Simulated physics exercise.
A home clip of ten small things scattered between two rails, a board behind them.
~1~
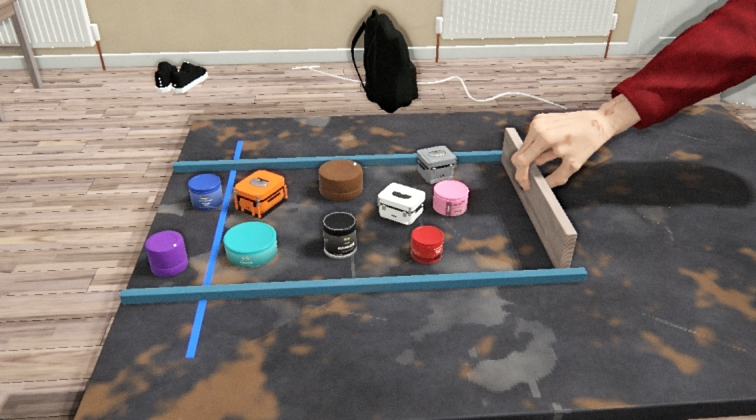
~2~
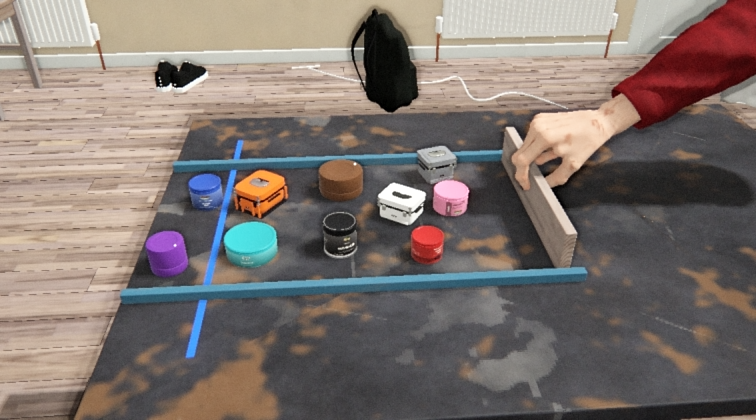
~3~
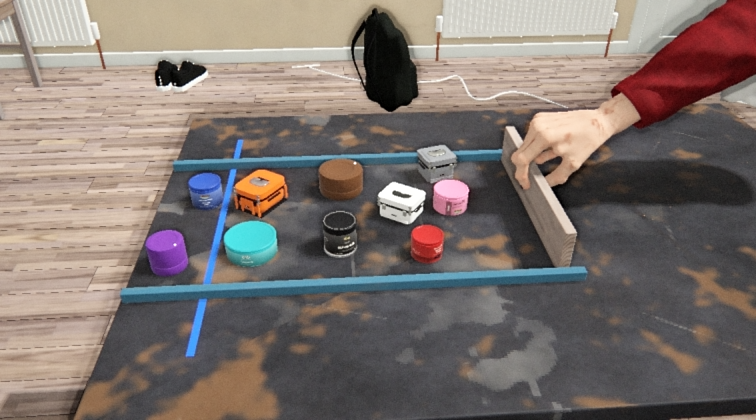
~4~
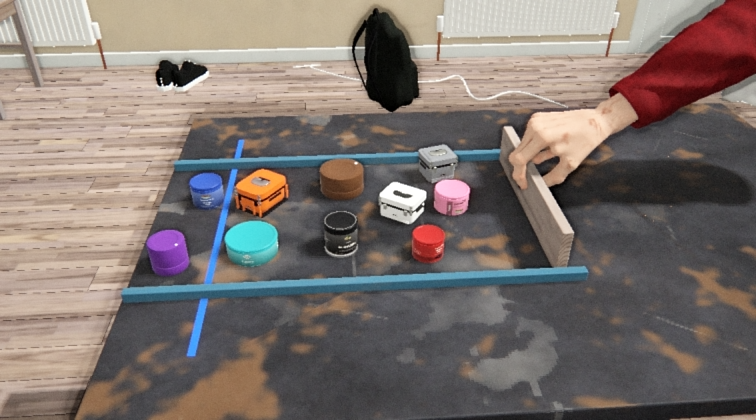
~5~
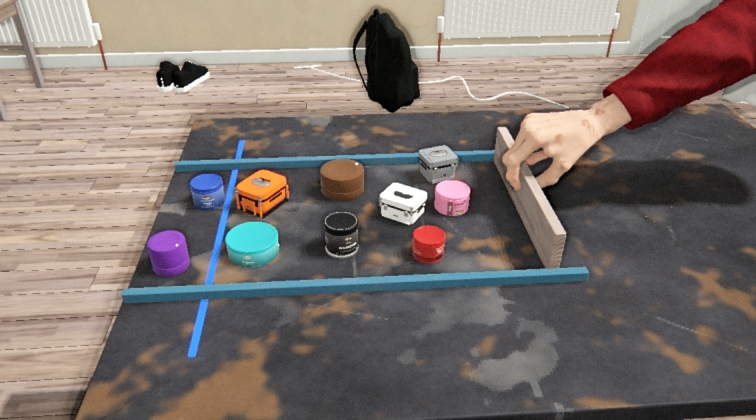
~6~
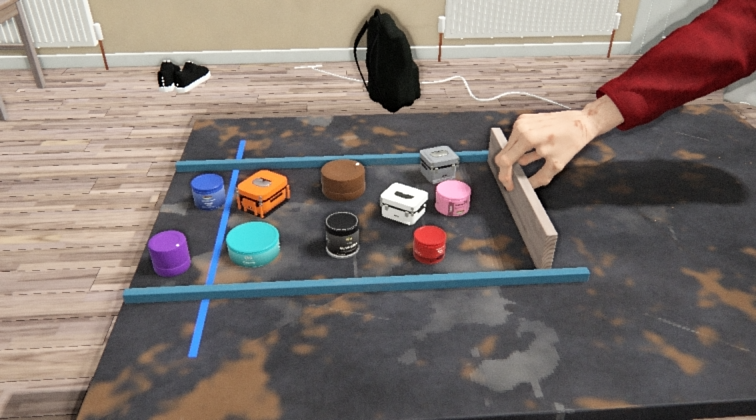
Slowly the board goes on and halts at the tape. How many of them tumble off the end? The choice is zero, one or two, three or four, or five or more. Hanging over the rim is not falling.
In the end the number that fall off is one or two.
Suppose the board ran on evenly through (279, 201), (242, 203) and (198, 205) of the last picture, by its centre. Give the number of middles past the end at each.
It would be 0, 0 and 4.
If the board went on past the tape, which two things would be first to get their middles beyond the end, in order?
In order: The purple lid, the blue tub.
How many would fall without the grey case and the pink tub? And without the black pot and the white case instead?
Fallen: 1, and 1 in the other try.
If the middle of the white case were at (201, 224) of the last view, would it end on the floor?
The white case drops off.
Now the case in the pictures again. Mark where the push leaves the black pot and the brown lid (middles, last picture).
The black pot stops around (197, 243); the brown lid around (207, 186).
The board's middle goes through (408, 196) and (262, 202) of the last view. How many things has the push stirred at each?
The counts are 4 and 10.
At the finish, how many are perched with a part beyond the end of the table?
That would be 2.
Early on, none off yet; purple lid at rest near (170, 253); blue tub at rest near (209, 192); turquoise tub at rest near (254, 244).
A while later, none off yet; purple lid at rest near (157, 256); blue tub travelled a little near (196, 191); turquoise tub travelled about its own width near (198, 242).
Finally, the number that fall off is one or two; lost, blue tub and purple lid.
